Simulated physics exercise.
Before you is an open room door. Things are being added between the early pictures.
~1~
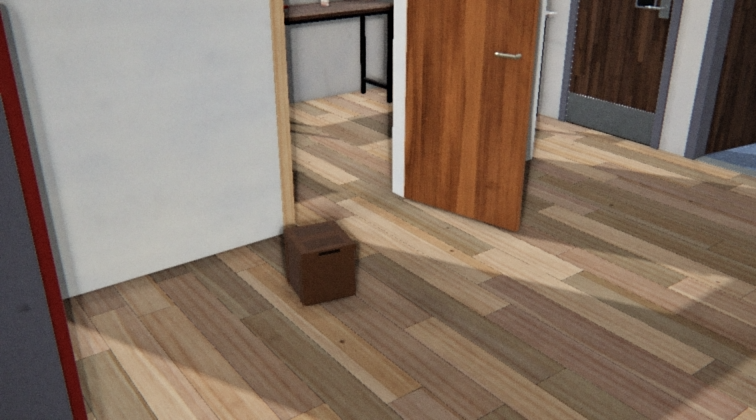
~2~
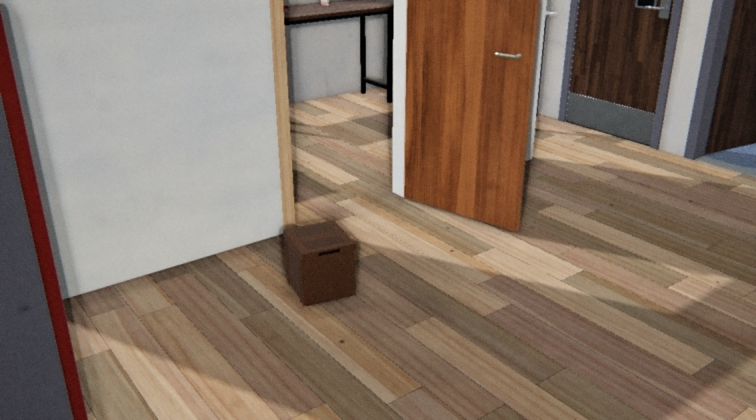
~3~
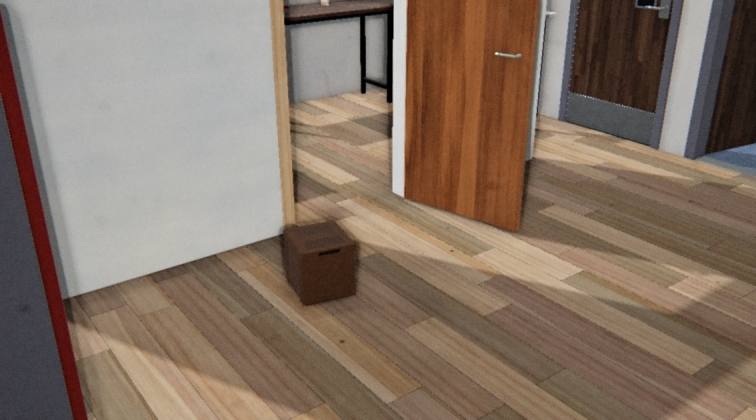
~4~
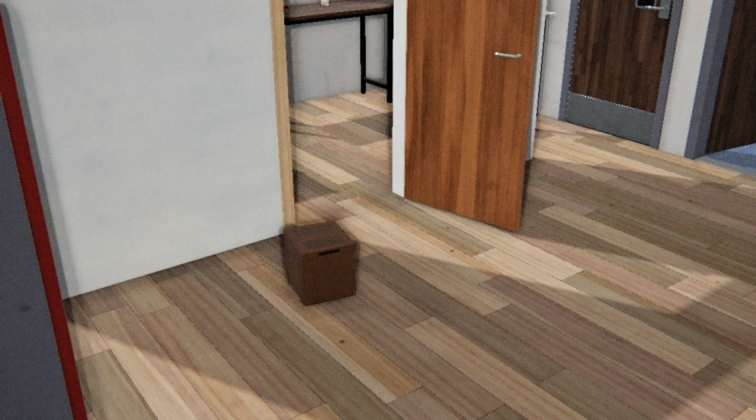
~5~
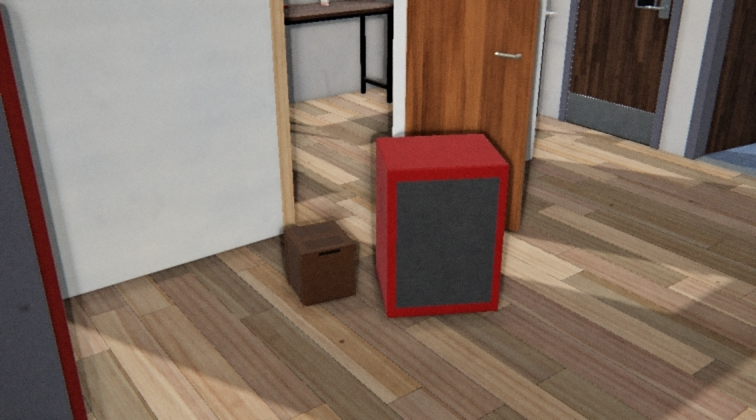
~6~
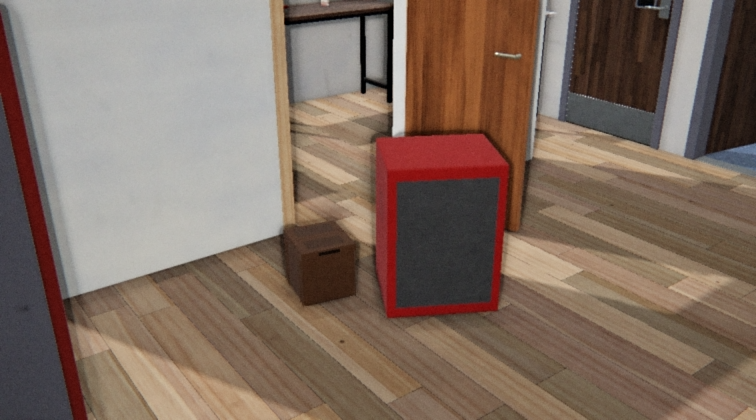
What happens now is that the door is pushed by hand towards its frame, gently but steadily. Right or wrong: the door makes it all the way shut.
Right.
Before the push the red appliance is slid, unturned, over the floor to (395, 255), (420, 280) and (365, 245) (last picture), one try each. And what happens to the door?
Try 1: Door stays partly open. Try 2: Door ends up flush. Try 3: Door stays partly open.
Then, 0.60 s after the last picture, door at 82°.
Then, 1.00 s after the last picture, door at 52°.
Then, 1.40 s after the last picture, door at 19°.
At rest, door at 0°; both in place. Seen from the same camera at the end, red appliance near (436, 224).
